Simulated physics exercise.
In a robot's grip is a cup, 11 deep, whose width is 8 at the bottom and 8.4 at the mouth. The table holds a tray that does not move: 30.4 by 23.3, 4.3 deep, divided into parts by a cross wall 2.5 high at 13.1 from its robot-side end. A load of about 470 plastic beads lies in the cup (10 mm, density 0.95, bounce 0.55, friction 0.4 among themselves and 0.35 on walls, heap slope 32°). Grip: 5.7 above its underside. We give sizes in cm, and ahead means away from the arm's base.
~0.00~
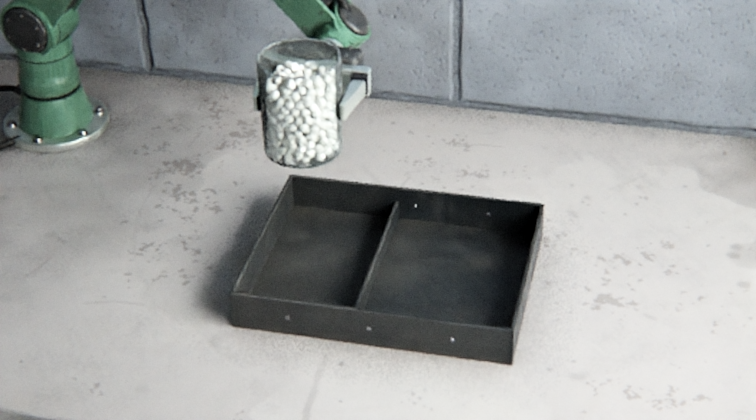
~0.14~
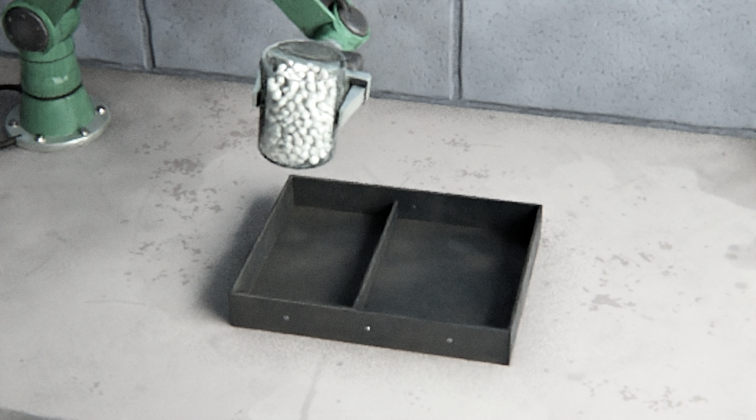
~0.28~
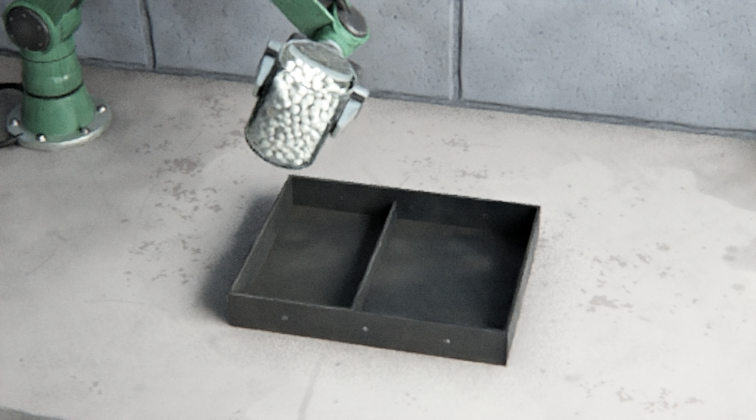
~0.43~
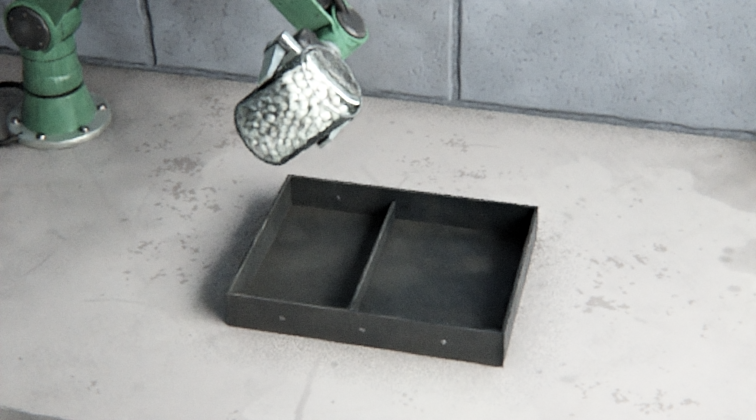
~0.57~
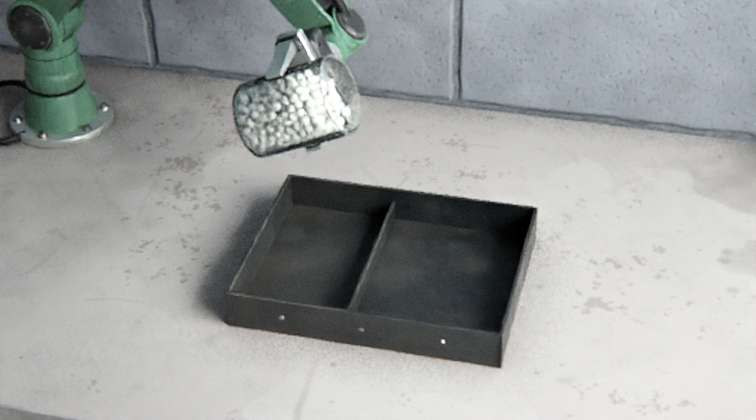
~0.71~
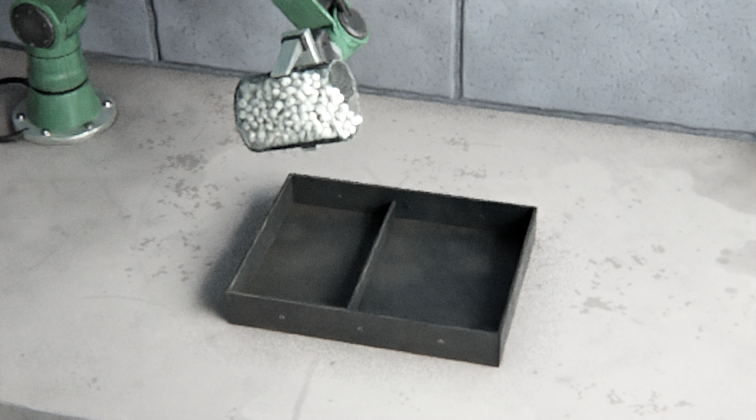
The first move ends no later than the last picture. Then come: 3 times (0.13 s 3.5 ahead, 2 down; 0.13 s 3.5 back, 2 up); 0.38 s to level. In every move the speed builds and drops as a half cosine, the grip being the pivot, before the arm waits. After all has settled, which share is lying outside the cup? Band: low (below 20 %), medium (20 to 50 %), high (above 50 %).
Medium.
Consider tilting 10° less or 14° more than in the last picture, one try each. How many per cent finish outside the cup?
Roughly 10 and 65 percent.
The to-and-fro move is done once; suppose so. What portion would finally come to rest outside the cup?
15 %.
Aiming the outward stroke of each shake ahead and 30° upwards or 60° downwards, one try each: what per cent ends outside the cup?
First try about 60 %, second try about 10 %.
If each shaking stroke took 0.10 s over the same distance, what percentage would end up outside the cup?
About 35 per cent, then.
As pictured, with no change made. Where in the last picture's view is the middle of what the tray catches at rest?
(431, 277).
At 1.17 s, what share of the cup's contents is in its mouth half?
About 45 per cent.
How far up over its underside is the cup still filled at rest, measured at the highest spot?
I'd put it at close to 8.5 centimetres.
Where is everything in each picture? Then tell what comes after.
Cup middle at (301, 105), level; upper third of the load around (301, 89), from x 265 to 335, top at y 65; 471 in the cup, in the first frame.
Cup middle at (300, 106), tilted 7° forward; upper third of the load around (300, 90), from x 265 to 335, top at y 65, in the second frame.
Cup middle at (298, 107), tilted 25° forward; upper third of the load around (298, 93), from x 255 to 340, top at y 65, in the third frame.
Cup middle at (296, 108), tilted 47° forward; upper third of the load around (294, 93), from x 245 to 340, top at y 65, in the fourth frame.
Cup middle at (296, 108), tilted 65° forward; upper third of the load around (290, 93), from x 240 to 345, top at y 70, in the fifth frame.
Cup middle at (296, 108), tilted 72° forward; upper third of the load around (288, 93), from x 245 to 360, top at y 75; 471 in the cup, in the sixth frame.
After 1.17 s, tilted 72° forward, highest piece 23 above the table; 403 in the cup, 48 in the far-side part, 4 in the robot-side part, 16 in flight or on a rim.
After 1.64 s, tilted 48° forward, highest piece 24 above the table; 340 in the cup, 111 in the far-side part, 15 in the robot-side part, 1 on the table or floor, 4 in flight or on a rim.
After 2.07 s, level, highest piece 25 above the table; 340 in the cup, 115 in the far-side part, 15 in the robot-side part, 1 on the table or floor.
After 3.12 s, level, highest piece 25 above the table; 340 in the cup, 115 in the far-side part, 15 in the robot-side part, 1 on the table or floor.
At rest, 340 in the cup, 115 in the far-side part, 15 in the robot-side part, 1 on the table or floor. That is 28 % outside the cup.
